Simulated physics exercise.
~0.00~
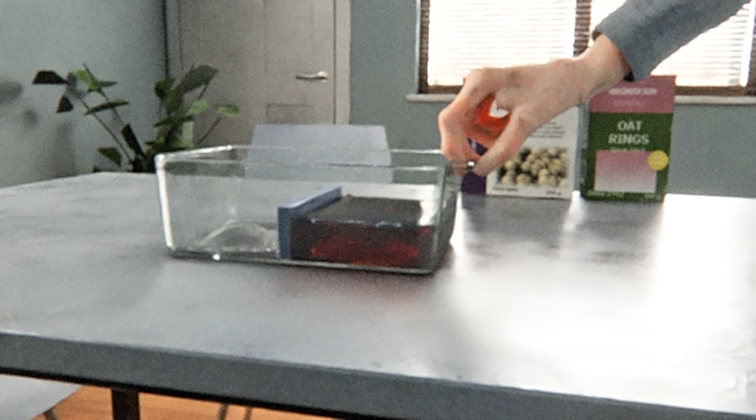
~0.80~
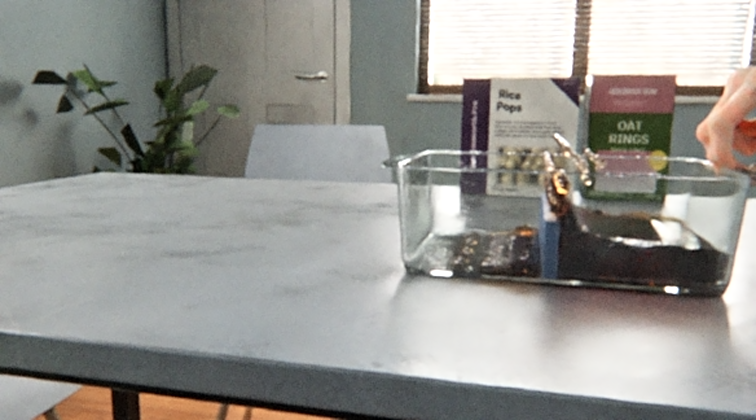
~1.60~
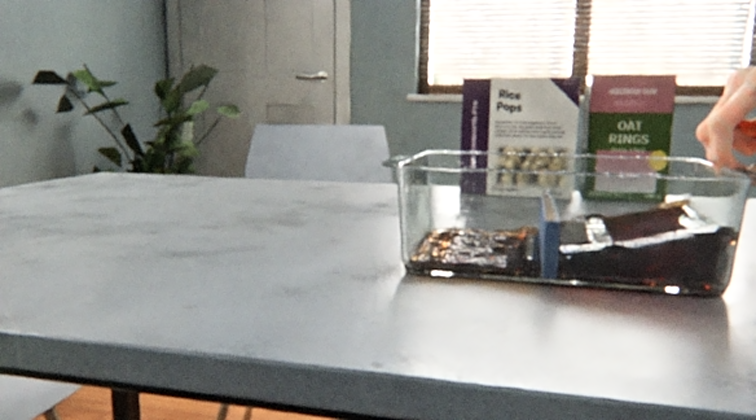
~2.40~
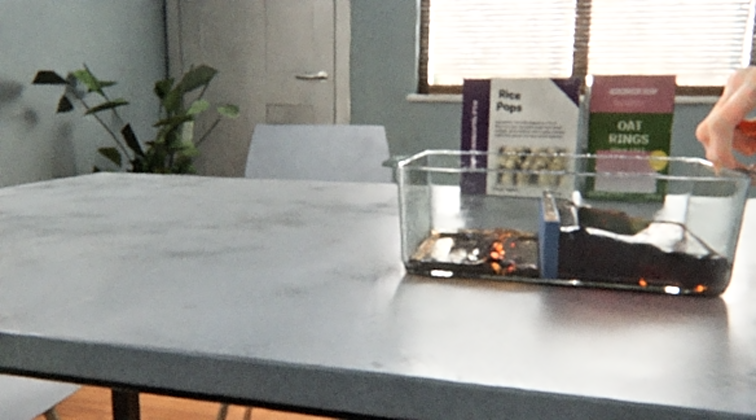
At first, a glass food box with a blue divider sits on a grey table, dark reddish tea filling its right part while the left part looks empty, and a hand grips its right end. The hand pulls the box to the right, in front of two cereal boxes, and it comes to a stop. The tea surges up against the divider and splashes over into the left part. It then sloshes back and forth in the right part while the box stays put. By the end, most of the tea remains on the right, with a smaller share lying on the left.
